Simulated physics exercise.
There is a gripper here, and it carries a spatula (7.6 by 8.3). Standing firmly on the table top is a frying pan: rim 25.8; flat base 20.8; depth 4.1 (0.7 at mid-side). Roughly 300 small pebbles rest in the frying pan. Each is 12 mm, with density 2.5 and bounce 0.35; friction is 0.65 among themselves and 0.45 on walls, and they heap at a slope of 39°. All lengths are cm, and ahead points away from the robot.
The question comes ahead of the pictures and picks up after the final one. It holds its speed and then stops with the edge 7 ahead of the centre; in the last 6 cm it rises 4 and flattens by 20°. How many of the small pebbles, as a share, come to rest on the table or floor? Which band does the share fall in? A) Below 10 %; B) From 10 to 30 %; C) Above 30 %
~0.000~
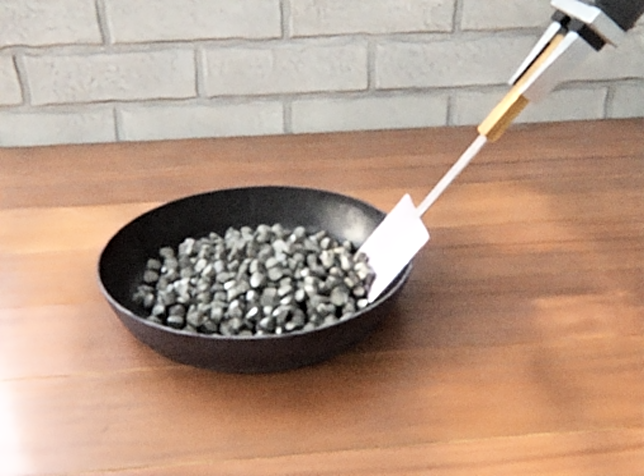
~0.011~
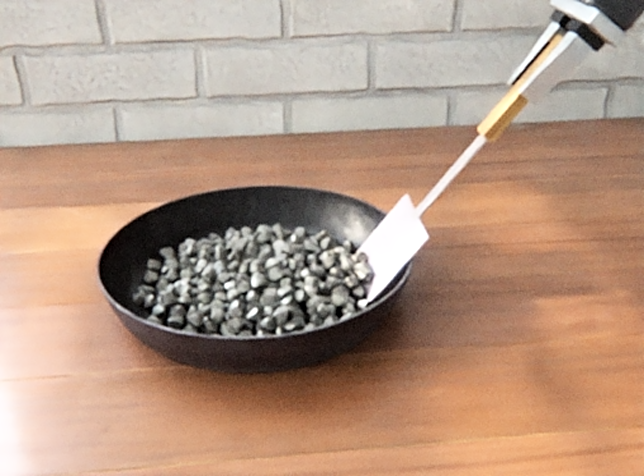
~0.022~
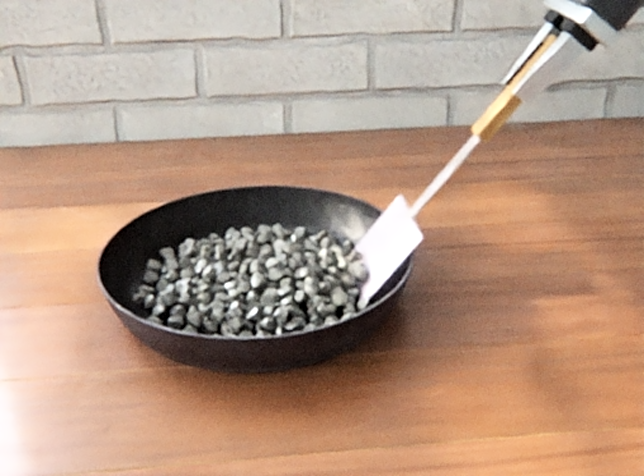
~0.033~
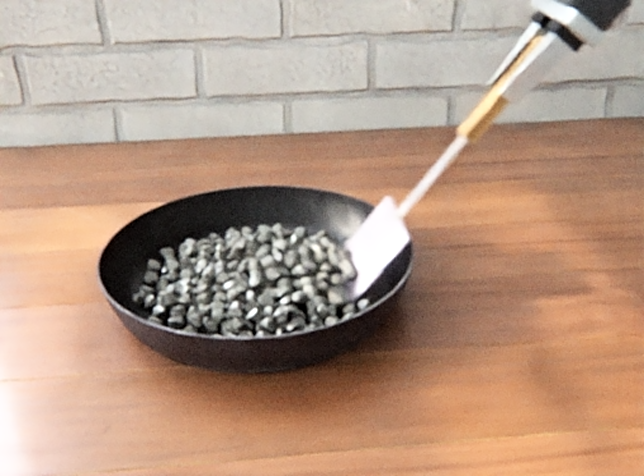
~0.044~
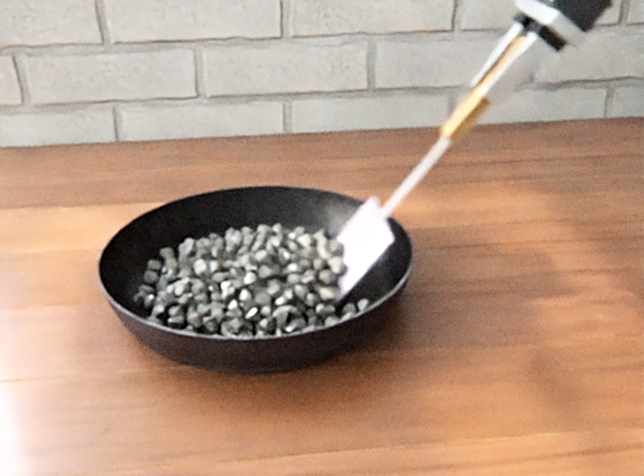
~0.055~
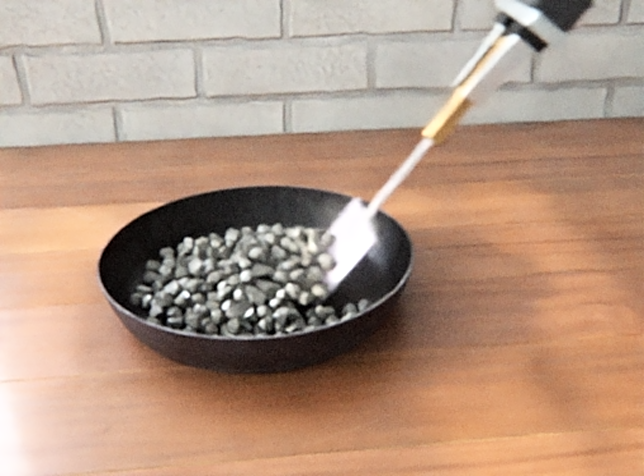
Option B: From 10 to 30 %.
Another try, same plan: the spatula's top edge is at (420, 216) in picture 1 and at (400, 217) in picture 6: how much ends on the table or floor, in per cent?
About 0 per cent.
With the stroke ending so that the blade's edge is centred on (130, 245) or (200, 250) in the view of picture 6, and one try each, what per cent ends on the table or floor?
30 % and 15 %.
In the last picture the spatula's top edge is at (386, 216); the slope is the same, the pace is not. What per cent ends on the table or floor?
About 5 per cent.
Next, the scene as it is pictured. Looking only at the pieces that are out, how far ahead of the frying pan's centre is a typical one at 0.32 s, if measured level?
That distance is around 26 cm.
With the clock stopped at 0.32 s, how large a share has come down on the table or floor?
Fraction noted: Close to 15 per cent.
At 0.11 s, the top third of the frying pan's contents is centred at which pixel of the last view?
It is centred at roughly (223, 259).
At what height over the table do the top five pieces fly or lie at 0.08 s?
Somewhere near 5 cm, I'd say.
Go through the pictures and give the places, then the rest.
In the first frame, spatula top edge at (418, 215), sloping 52°; upper third of the load around (258, 272), from x 140 to 365, top at y 230; 295 in the frying pan.
In the second frame, spatula top edge at (417, 215), sloping 52°; upper third of the load around (261, 272), from x 140 to 365, top at y 230.
In the third frame, spatula top edge at (411, 215), sloping 52°; upper third of the load around (264, 272), from x 140 to 365, top at y 230.
In the fourth frame, spatula top edge at (398, 216), sloping 52°; upper third of the load around (266, 271), from x 140 to 365, top at y 230.
In the fifth frame, spatula top edge at (382, 217), sloping 52°; upper third of the load around (266, 267), from x 140 to 365, top at y 230.
In the sixth frame, spatula top edge at (365, 218), sloping 52°; upper third of the load around (261, 267), from x 140 to 365, top at y 230; 295 in the frying pan.
By 0.08 s, sloping 52°, highest piece 6 above the table; 295 in the frying pan.
By 0.11 s, sloping 46°, highest piece 7 above the table; 295 in the frying pan.
By 0.32 s, sloping 32°, highest piece 6 above the table; 245 in the frying pan, 46 on the table or floor, 4 on the blade or in flight.
By 1.37 s, sloping 32°, highest piece 5 above the table; 245 in the frying pan, 50 on the table or floor.
Final count, 245 in the frying pan, 50 on the table or floor. That is 17 % on the table or floor.
